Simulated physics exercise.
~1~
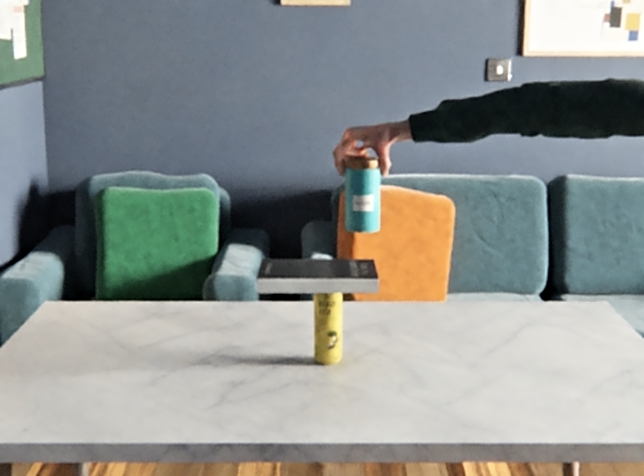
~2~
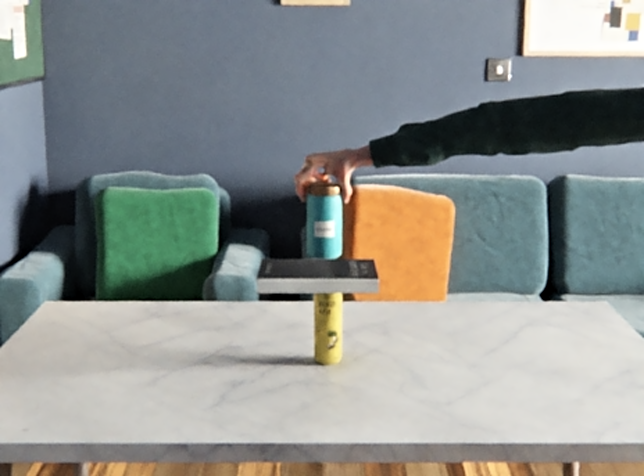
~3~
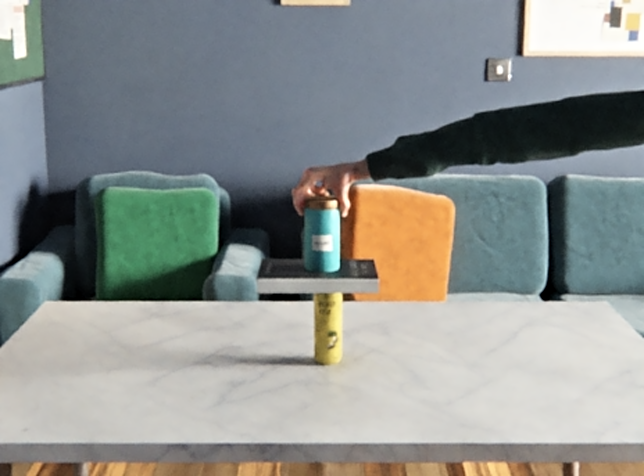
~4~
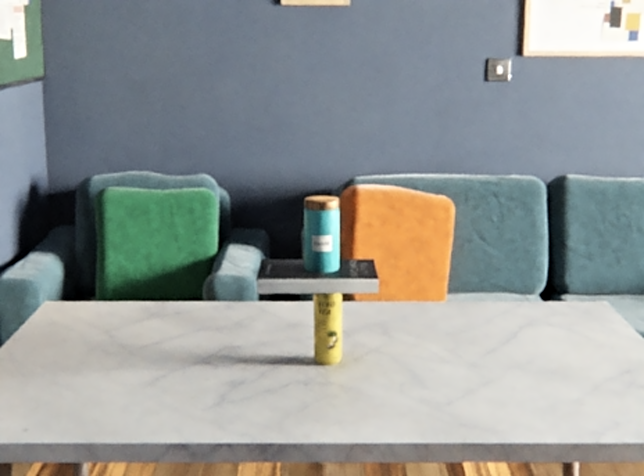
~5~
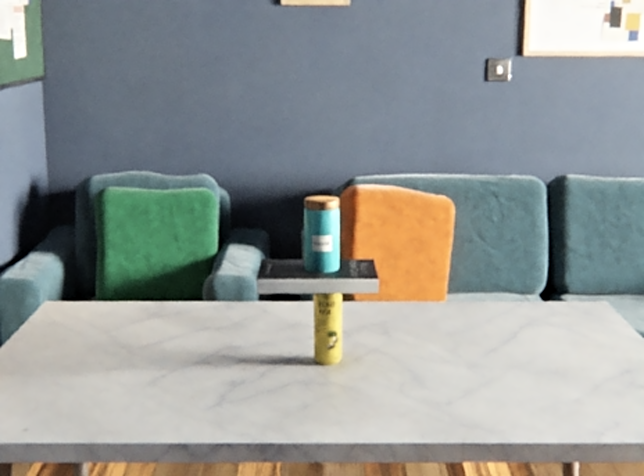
In a lounge with a dark blue wall, a still, front-on view takes in a pale marble-patterned table before teal sofas with a green cushion at left and an orange one nearer the middle. On the table, a flat black book lies balanced across an upright yellow can. A dark-sleeved arm reaches in from the right, holding a turquoise jar above the book. The hand moves the jar left and down, then sets it upright on the book, slightly left of centre. The hand lets go and withdraws, and the small tower stays standing, with nothing shifting.
